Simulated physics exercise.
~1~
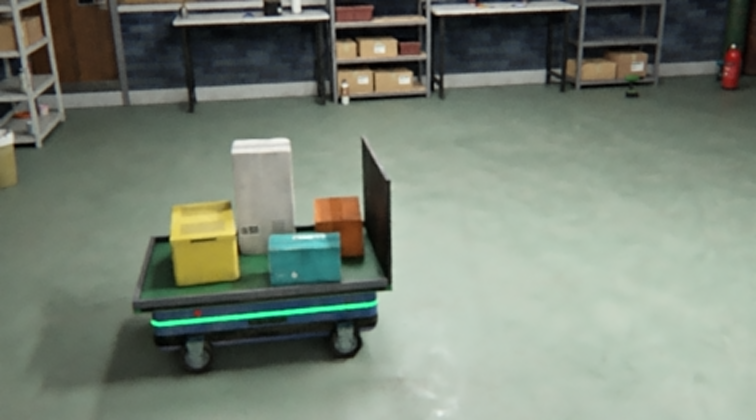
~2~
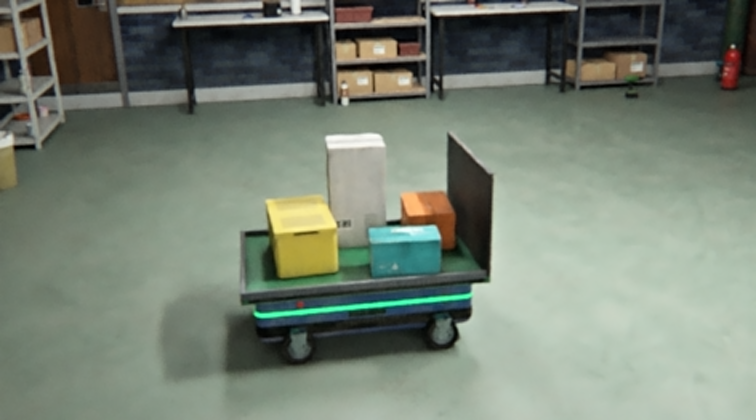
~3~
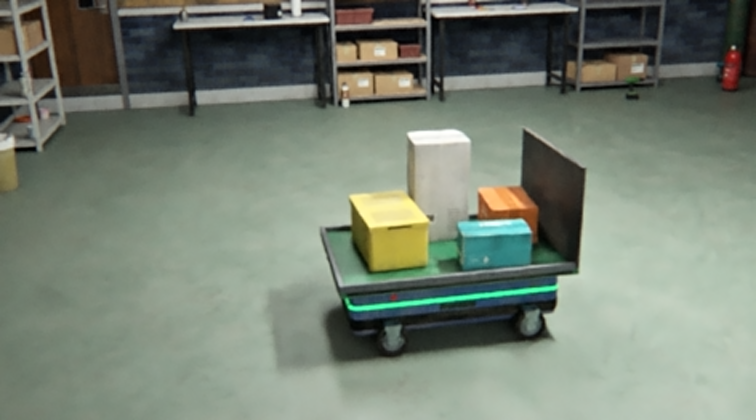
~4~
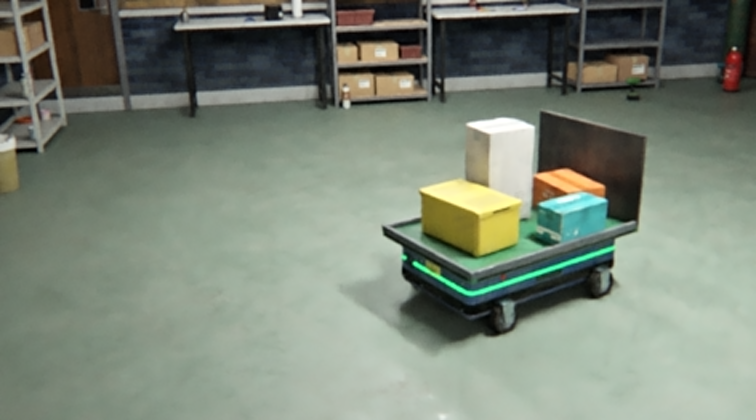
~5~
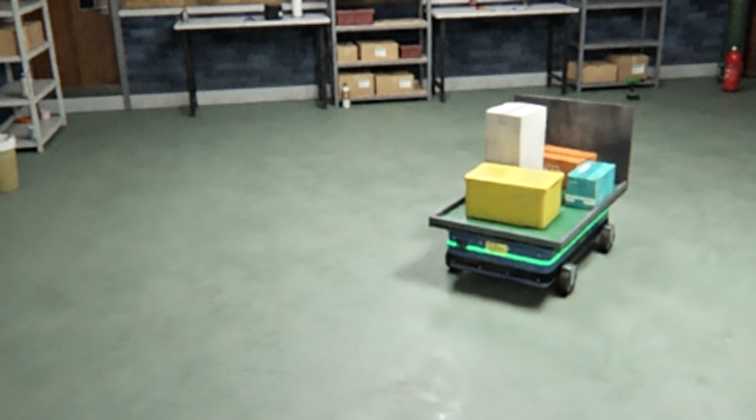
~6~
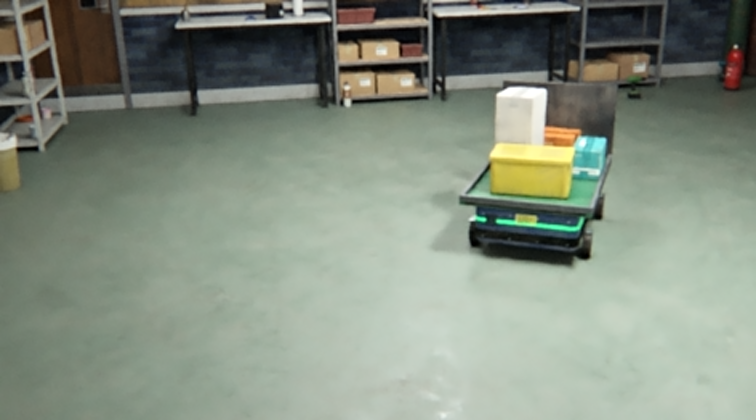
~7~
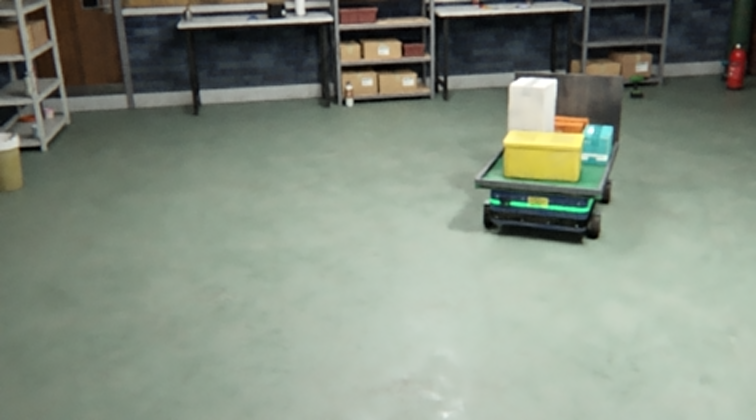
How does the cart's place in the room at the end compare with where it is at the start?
At the start the cart is in the near part of the floor, left of centre. By the end it is over on the right and farther back, closer to the tables and shelves.
